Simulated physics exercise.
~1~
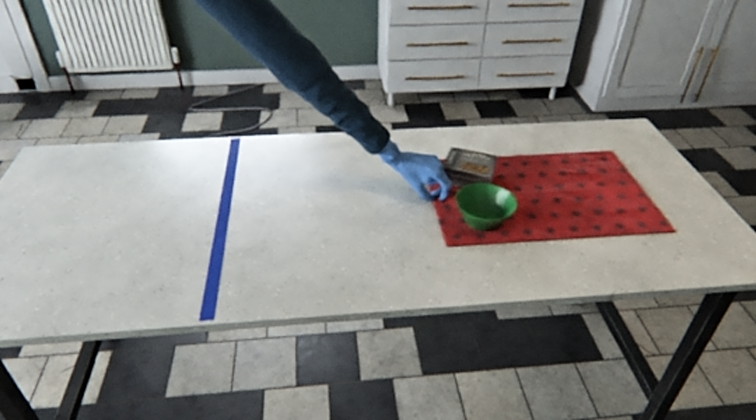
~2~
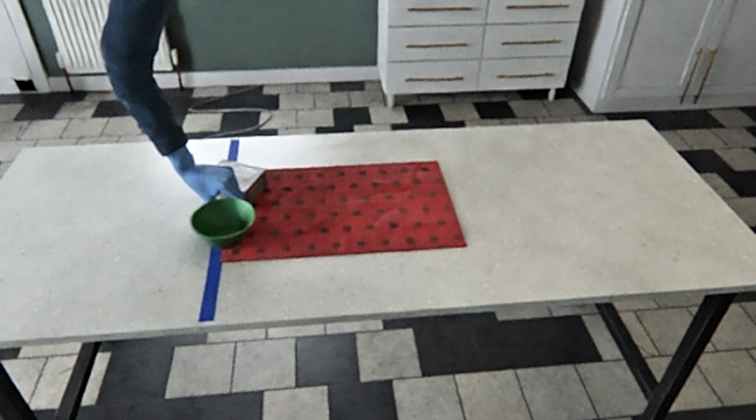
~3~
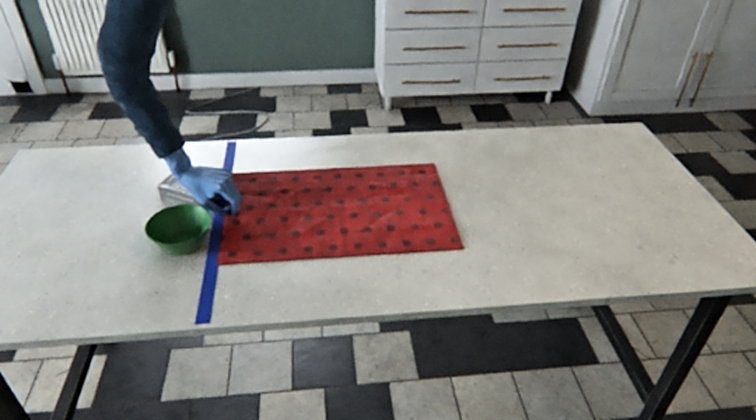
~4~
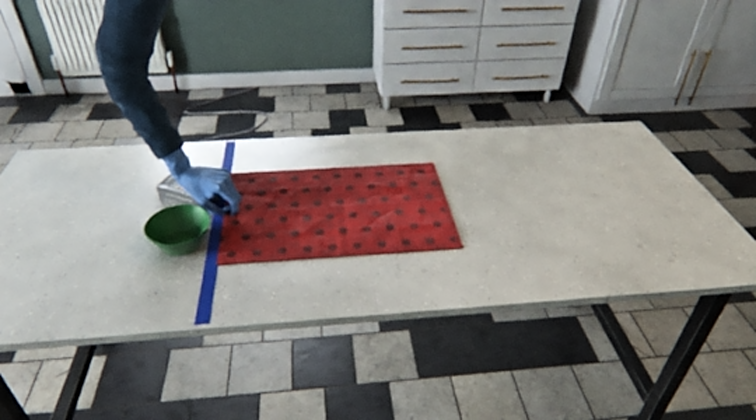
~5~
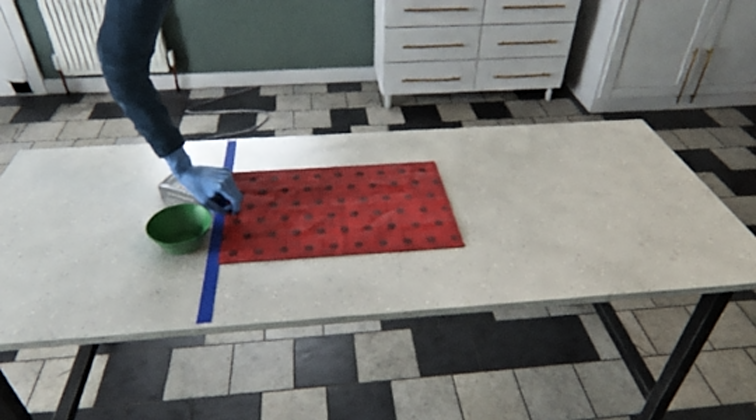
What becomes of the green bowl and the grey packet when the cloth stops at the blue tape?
Both leave the cloth, sliding off its front edge and ending up on the bare table to the left of the tape.
